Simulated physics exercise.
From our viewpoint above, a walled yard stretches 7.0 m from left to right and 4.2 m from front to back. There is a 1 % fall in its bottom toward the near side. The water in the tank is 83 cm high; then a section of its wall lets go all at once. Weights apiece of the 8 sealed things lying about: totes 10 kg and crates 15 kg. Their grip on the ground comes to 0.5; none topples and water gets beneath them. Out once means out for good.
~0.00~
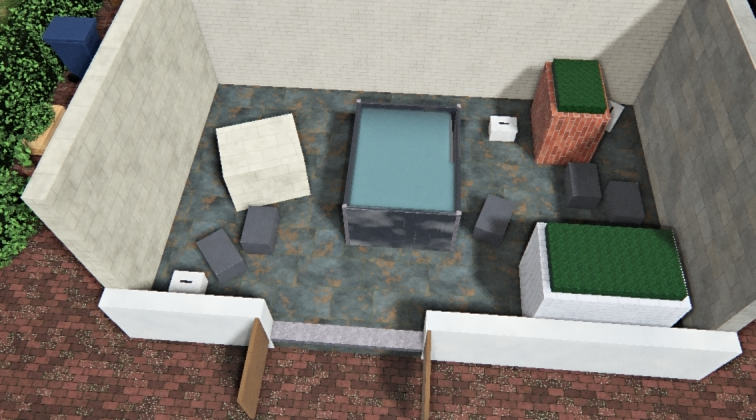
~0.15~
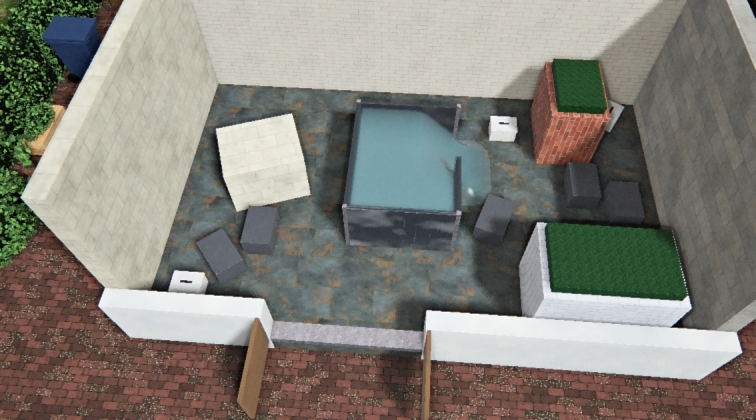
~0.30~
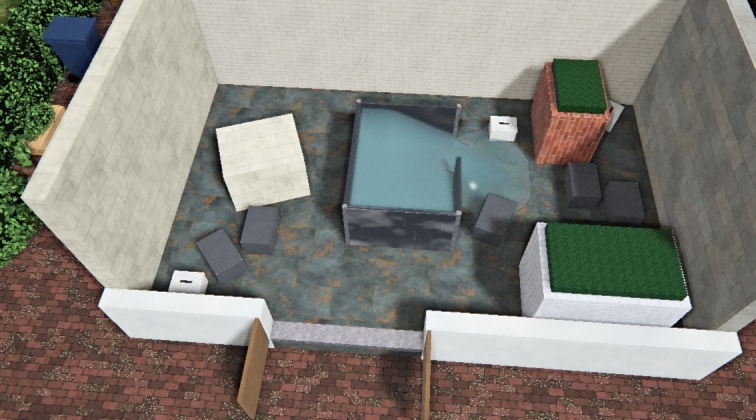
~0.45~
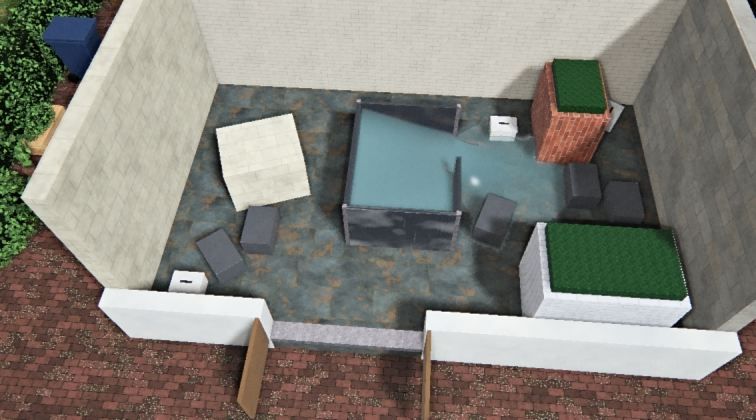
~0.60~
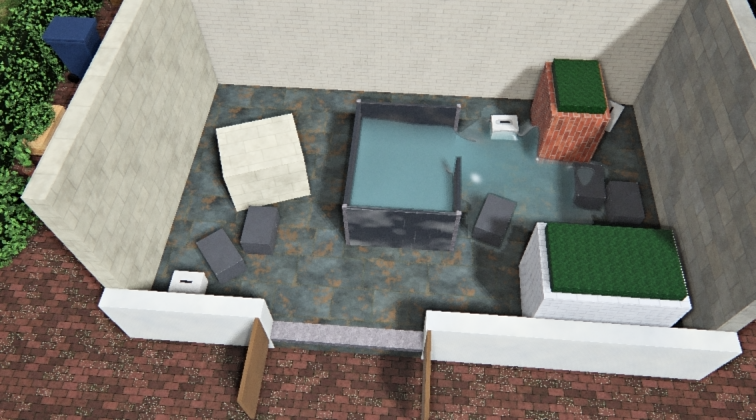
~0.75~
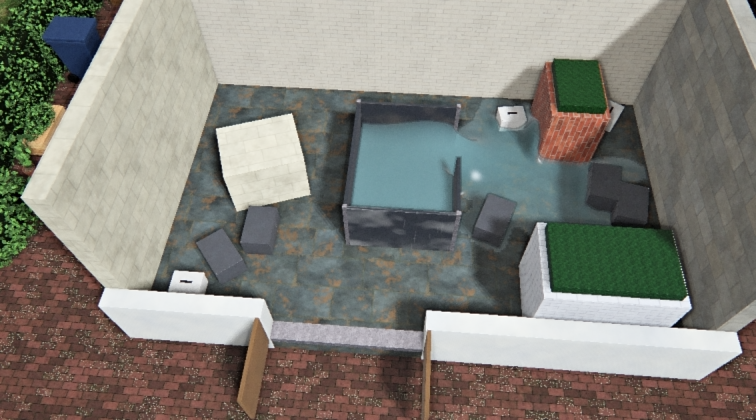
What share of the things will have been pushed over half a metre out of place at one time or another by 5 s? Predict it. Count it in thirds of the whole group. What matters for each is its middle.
Looks like the middle band.
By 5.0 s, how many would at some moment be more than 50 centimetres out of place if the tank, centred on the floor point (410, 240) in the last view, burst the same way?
In that case the number is 3.
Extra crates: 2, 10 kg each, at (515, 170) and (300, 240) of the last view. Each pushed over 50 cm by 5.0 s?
Above, below.
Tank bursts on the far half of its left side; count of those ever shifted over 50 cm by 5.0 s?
The answer then is 2.
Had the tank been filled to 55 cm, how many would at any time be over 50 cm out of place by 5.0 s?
I count 4 of them in that case.
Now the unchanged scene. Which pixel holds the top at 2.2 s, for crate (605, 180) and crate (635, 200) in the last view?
First one near (633, 220), second near (672, 254).
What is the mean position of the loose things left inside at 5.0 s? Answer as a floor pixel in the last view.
I'd put it close to (398, 218) in the last view.
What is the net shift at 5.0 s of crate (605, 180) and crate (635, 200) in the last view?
Object 1: 140 cm. Object 2: 140 cm.
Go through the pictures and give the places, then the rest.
The first picture shows a crate at (585, 179), on the bottom; a tote at (504, 124), on the bottom; 2.5 m2 under water; 0 of 8 have shifted.
The second picture shows a crate at (585, 179) rests on the ground; a tote at (504, 124) rests on the ground; water covers 3.1 m2; 0 of 8 have shifted.
The third picture shows a crate at (585, 179) rests on the ground; a tote at (504, 124), on the bottom; 4.0 m2 under water; 0 of 8 have shifted.
The fourth picture shows a crate at (585, 179), on the bottom; a tote at (504, 124) rests on the ground; water covers 5.0 m2; 0 of 8 have shifted.
The fifth picture shows a crate at (590, 180), on the bottom, 8 cm from its start; a tote at (505, 122), on the bottom, 4 cm from its start; water covers 5.9 m2; 1 of 8 have shifted.
The sixth picture shows a crate at (606, 181), on the bottom, 29 cm from its start; a tote at (512, 113), on the bottom, 24 cm from its start; 7.1 m2 under water; 3 of 8 have shifted.
After 1.1 s 2 of 8 are over 50 cm from their spots; 2 afloat.
After 2.2 s 3 of 8 are over 50 cm from their spots; 2 afloat.
After 3.5 s 3 of 8 are over 50 cm from their spots; 3 afloat.
After 5.0 s 5 of 8 are over 50 cm from their spots, and 5 have been at some point; 4 afloat.
